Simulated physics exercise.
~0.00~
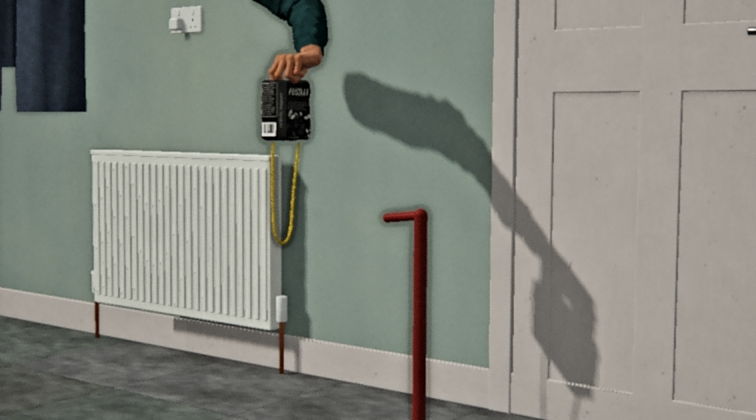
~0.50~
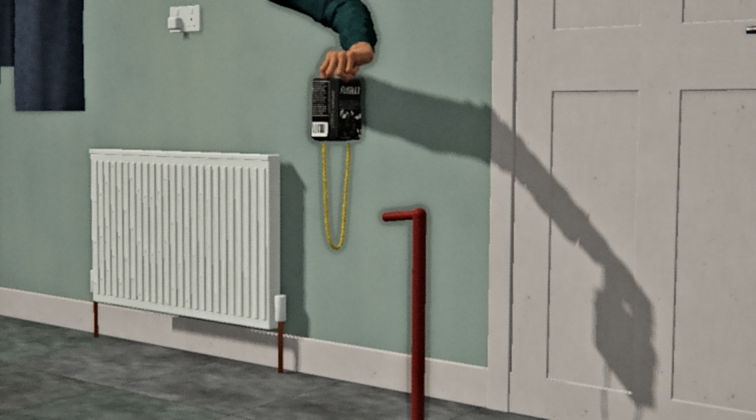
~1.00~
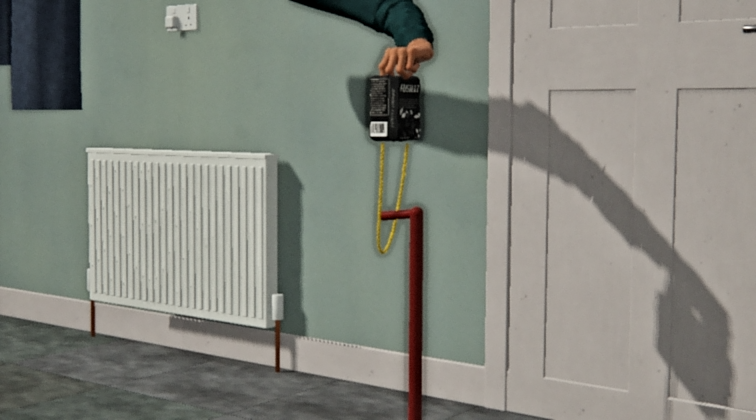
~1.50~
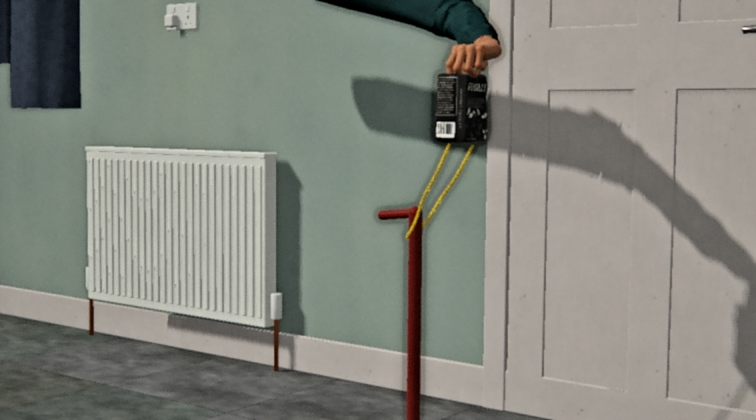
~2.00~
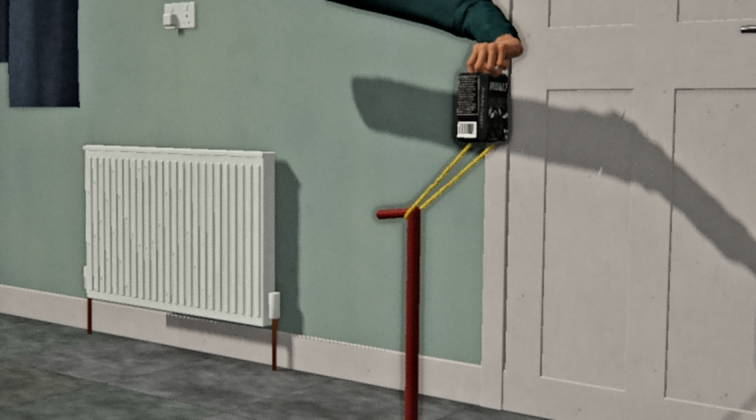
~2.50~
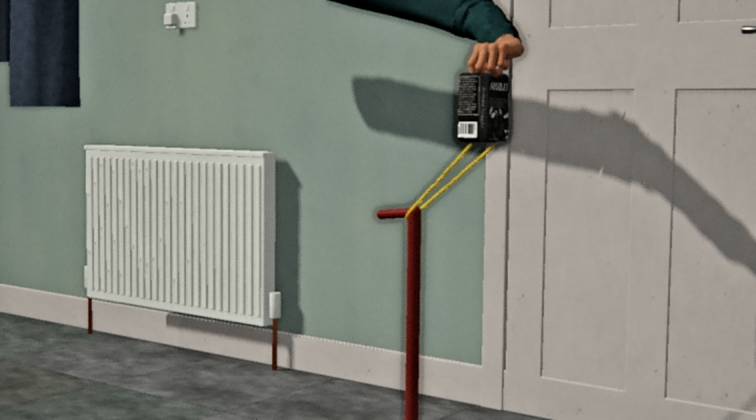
A hand in a dark green sleeve carries a small black pouch, a yellow shoelace loop dangling beneath it, through a room seen from the side by a slightly swaying camera. A white radiator stands against the green wall at left, a pale door fills the right, and a dark red post with a short arm pointing left rises between them. The pouch moves right, upright, and passes above the post. Its hanging loop catches on the hooked top and draws slanted and taut. The hand stops, with the pouch held just beyond the post, still tethered.
